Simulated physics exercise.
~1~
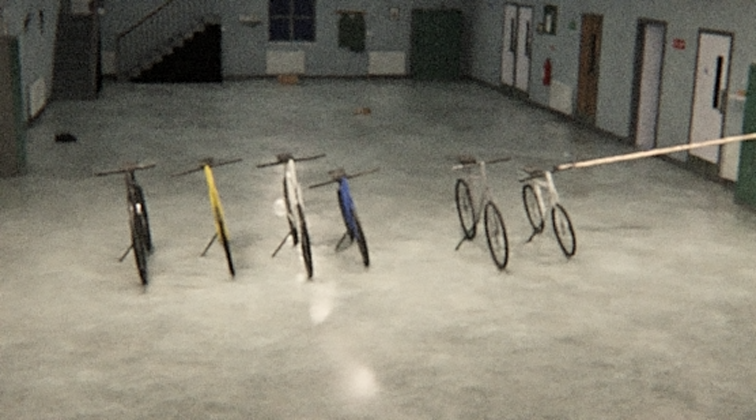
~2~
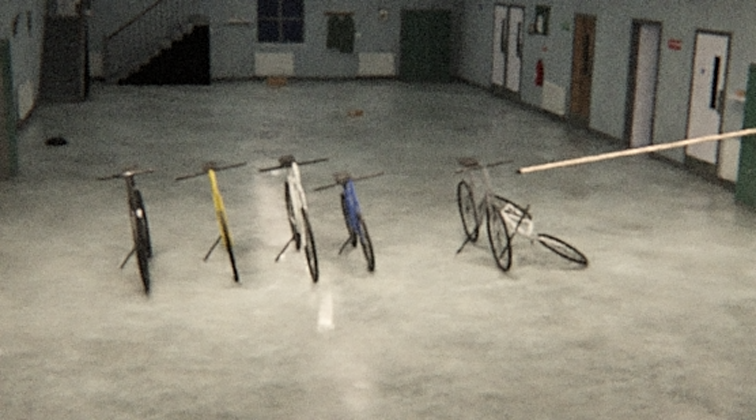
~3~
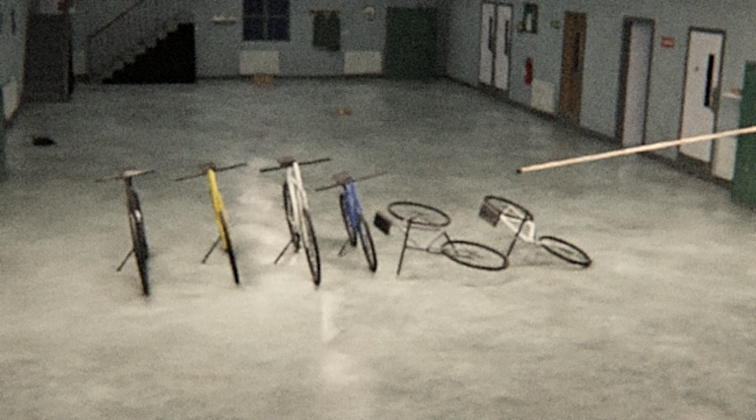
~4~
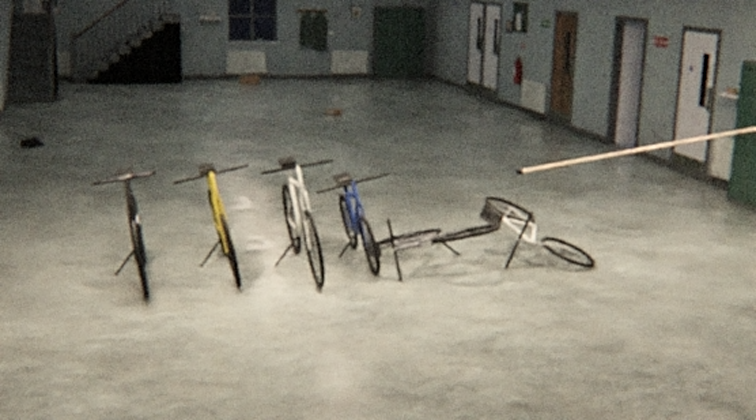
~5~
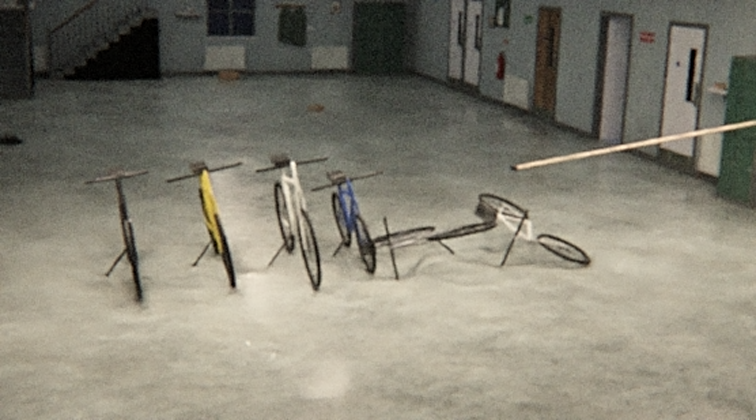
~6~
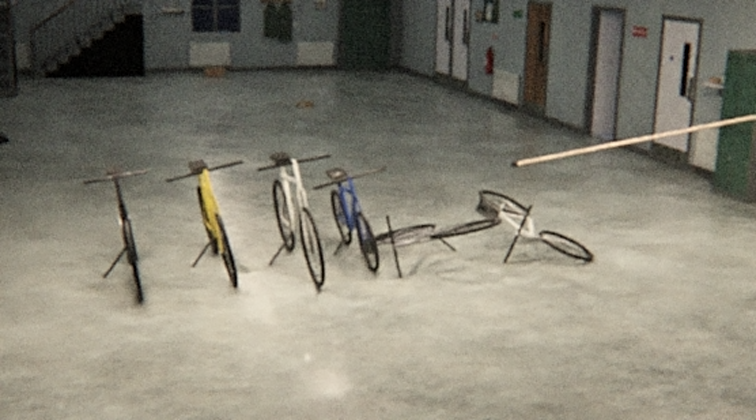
Six bicycles stand on their stands in a row across the pale, glossy floor of a large dim hall, seen from slightly above, with a staircase at the back left and doors along the right wall. From the left they are dark, yellow, white, blue, grey and white. A long pale pole reaching in from the right tips the rightmost white bicycle over toward the left. The grey one beside it then topples left too, settling flat near the blue bicycle's wheels. The view drifts slightly sideways, and the blue, white, yellow and dark bicycles remain upright.
